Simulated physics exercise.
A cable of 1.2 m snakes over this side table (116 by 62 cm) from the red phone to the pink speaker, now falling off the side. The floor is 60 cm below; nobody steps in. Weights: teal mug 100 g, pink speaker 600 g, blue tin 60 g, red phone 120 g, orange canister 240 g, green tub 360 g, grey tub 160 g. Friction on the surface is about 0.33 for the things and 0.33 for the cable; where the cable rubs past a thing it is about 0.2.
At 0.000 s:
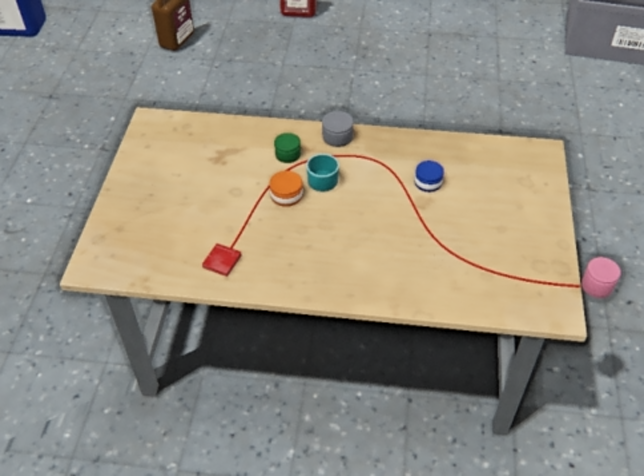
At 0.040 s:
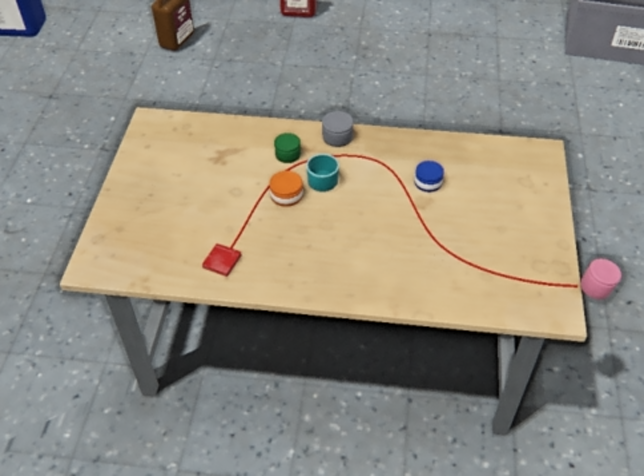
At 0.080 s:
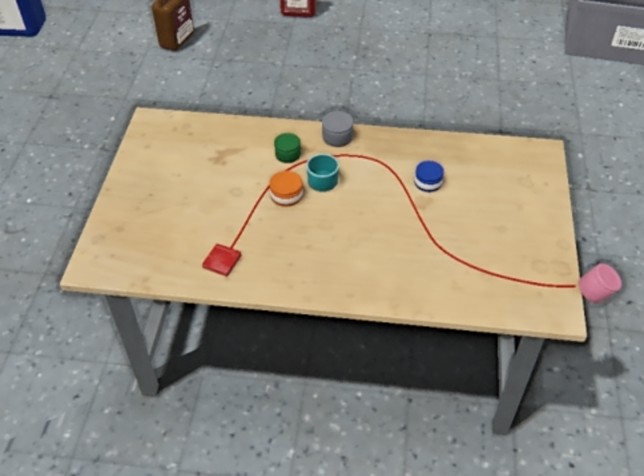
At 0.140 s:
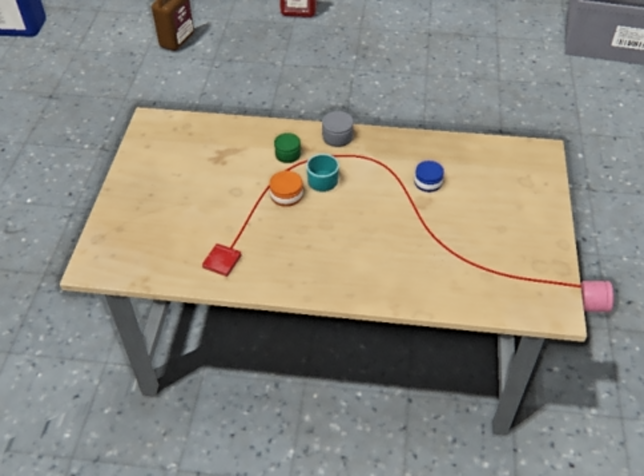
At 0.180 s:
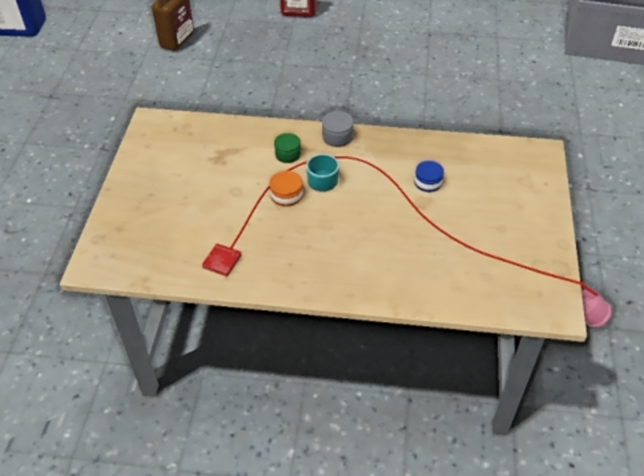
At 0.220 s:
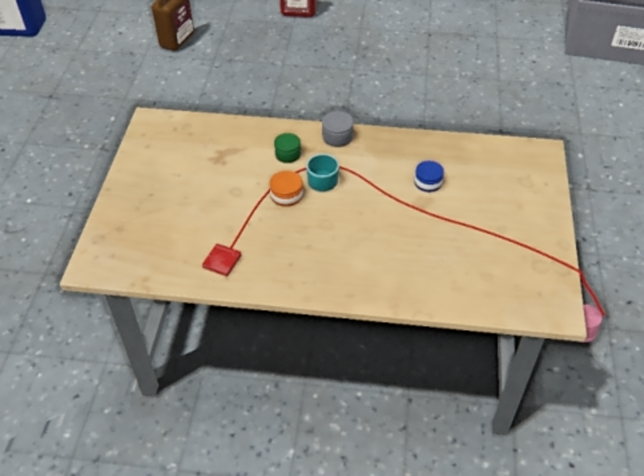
On a wooden side table, a red cable curves from a red phone past a cluster of small tubs and a blue tin to a pink speaker just off the right edge. The speaker turns and drops beside the table, drawing the cable's curves straighter across the top and down over the edge.
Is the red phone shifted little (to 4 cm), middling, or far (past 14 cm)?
Verdict: The red phone reaches the top band.
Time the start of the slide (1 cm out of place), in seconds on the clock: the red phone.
Red phone 0.26 s.
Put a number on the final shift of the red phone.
About: Red phone off the top.
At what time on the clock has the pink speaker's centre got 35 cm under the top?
About: 0.34 s.
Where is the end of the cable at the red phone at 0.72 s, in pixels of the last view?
Near (459, 135).
After 0.5 s, the cable's tail end at (308, 199); red phone 27 cm off its start, teal mug 21 cm off its start, orange canister 11 cm off its start.
After 0.7 s, the cable's tail end at (459, 135); red phone 71 cm off its start, teal mug 30 cm off its start, orange canister 17 cm off its start.
After 1.0 s, the cable's tail end at (523, 137); red phone on its side, 90 cm off its start at (536, 142), teal mug 30 cm off its start at (332, 259), orange canister 17 cm off its start at (323, 227).
After 1.2 s, the cable has left the top; red phone over the edge, teal mug 30 cm off its start, blue tin 26 cm off its start.
After 2.4 s, the cable has left the top; red phone over the edge, blue tin over the edge, teal mug 30 cm off its start at (332, 259), orange canister 17 cm off its start at (323, 227).
